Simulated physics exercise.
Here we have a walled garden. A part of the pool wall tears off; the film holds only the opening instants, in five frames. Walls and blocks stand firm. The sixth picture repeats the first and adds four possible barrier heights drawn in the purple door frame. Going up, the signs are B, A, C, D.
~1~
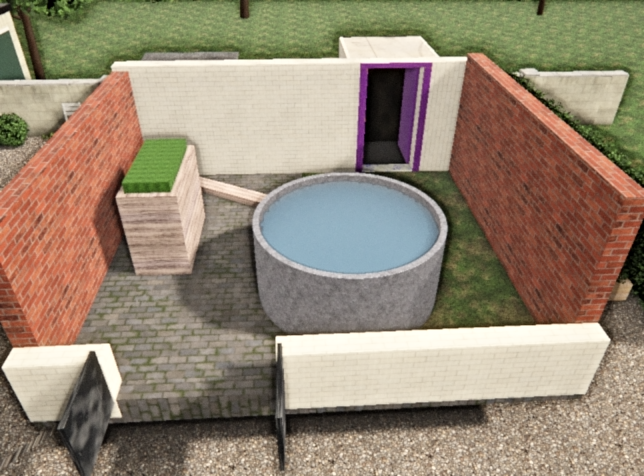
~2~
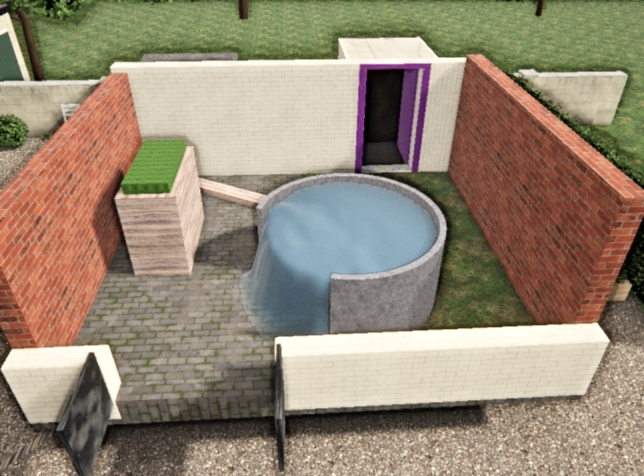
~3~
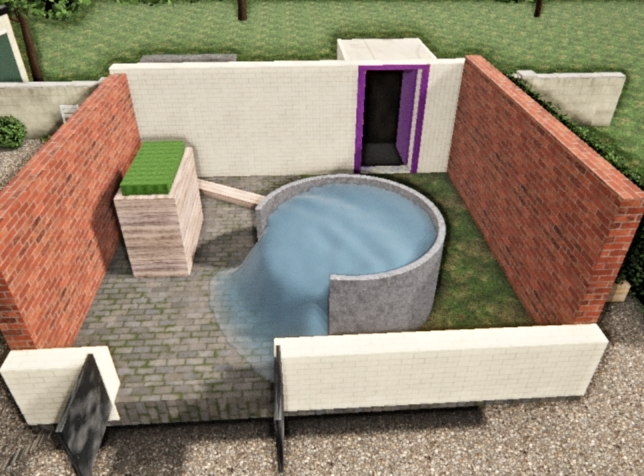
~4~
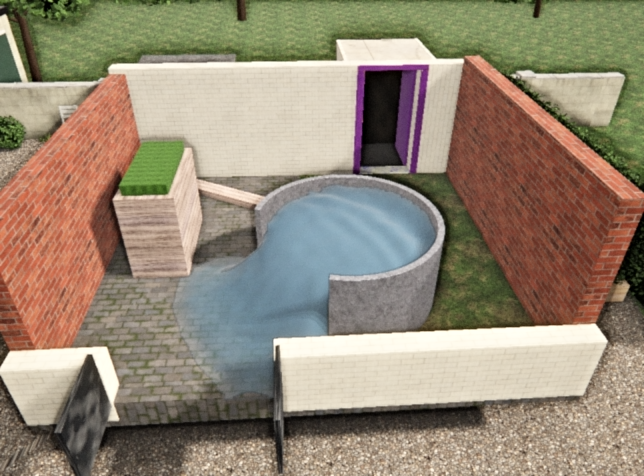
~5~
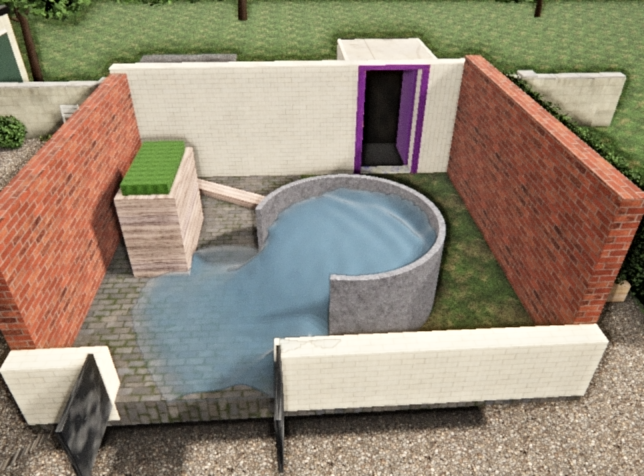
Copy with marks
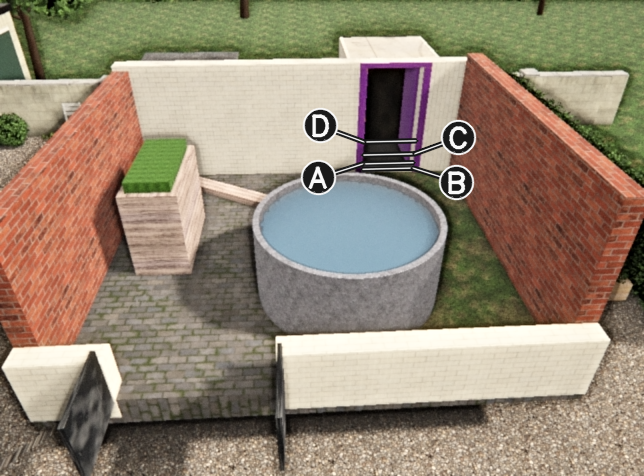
Water poured out through a gap in the front left side of a round grey pool and spread leftward and forward across the paving of a brick-walled garden, its surface rippling as the puddle widened.
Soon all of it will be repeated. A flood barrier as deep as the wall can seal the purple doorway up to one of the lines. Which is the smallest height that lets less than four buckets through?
B will do.
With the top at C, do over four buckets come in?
No, not at all.
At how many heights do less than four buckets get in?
All four.
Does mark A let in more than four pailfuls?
No, not at all.
On the marked copy, A at (388, 163); B at (387, 168); C at (389, 154); D at (390, 141); from the bottom up B, A, C, D.
With A, nothing gets over.
With B, a splash gets over, under a bucket.
With C, nothing gets over.
With D, nothing gets over.
